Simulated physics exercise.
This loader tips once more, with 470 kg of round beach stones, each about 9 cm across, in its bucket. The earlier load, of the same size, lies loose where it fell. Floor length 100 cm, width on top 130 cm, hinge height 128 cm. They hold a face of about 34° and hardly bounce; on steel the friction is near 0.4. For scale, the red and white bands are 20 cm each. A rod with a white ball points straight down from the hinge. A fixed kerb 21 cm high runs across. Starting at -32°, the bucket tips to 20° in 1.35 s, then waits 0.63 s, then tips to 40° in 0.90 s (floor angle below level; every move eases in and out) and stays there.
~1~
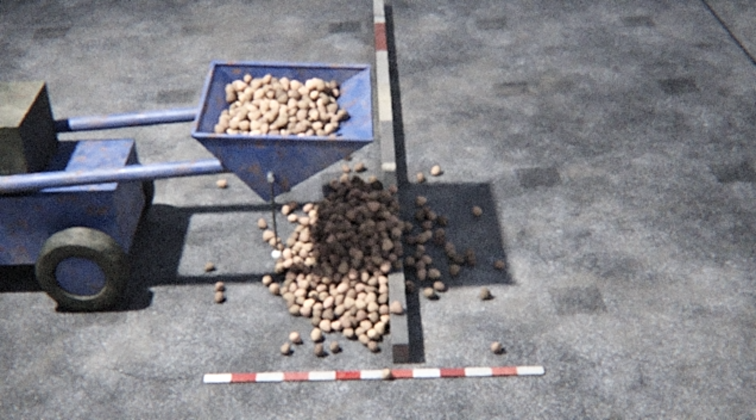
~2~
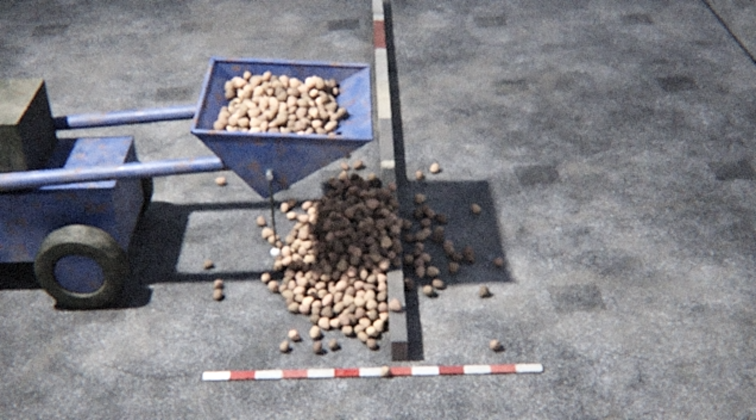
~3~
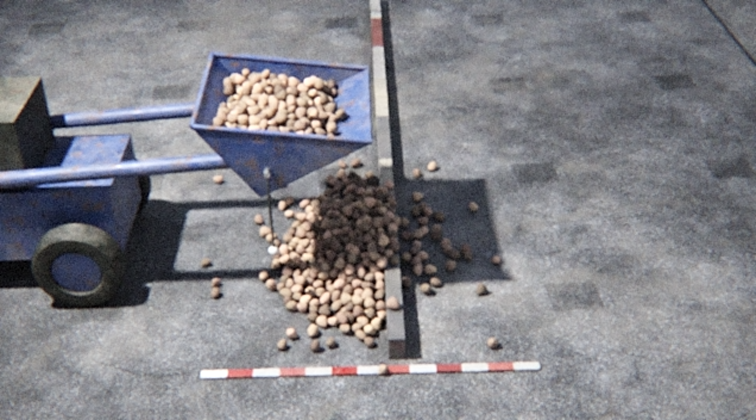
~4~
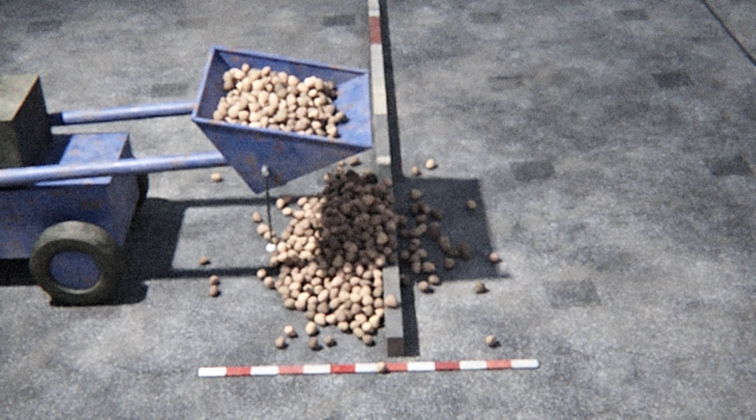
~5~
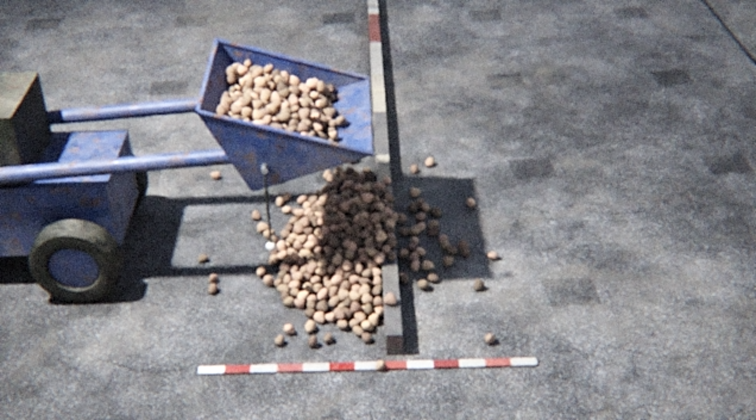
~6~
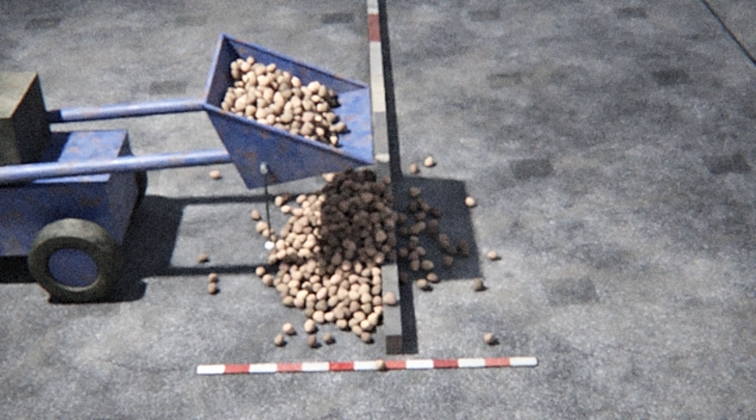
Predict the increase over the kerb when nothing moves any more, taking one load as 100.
Roughly 79 per cent of a load more.
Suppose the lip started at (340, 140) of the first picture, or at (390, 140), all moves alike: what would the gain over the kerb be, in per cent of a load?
About 40 and 95 per cent.
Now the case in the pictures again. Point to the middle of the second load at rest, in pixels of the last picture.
Near (423, 236).
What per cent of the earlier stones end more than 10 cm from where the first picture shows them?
About 10 per cent.
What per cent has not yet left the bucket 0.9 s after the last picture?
About 90 per cent.
Then, 0.4 s after the last picture the floor is at 12°; in per cent of one load, 100 in the bucket, 93 on this side of the kerb, 7 over the kerb; the foremost stones are at (469, 259).
Then, 0.9 s after the last picture the floor is at 20°; in per cent of one load, 89 in the bucket, 104 on this side of the kerb, 7 over the kerb; the foremost stones are at (469, 259).
Then, 2.8 s after the last picture the floor is at 40°; in per cent of one load, 0 in the bucket, 114 on this side of the kerb, 86 over the kerb; the foremost stones are at (568, 231).
Then, 5.6 s after the last picture the floor is at 40°; in per cent of one load, 0 in the bucket, 114 on this side of the kerb, 86 over the kerb; the foremost stones are at (568, 231). Net gain over the kerb, 79.
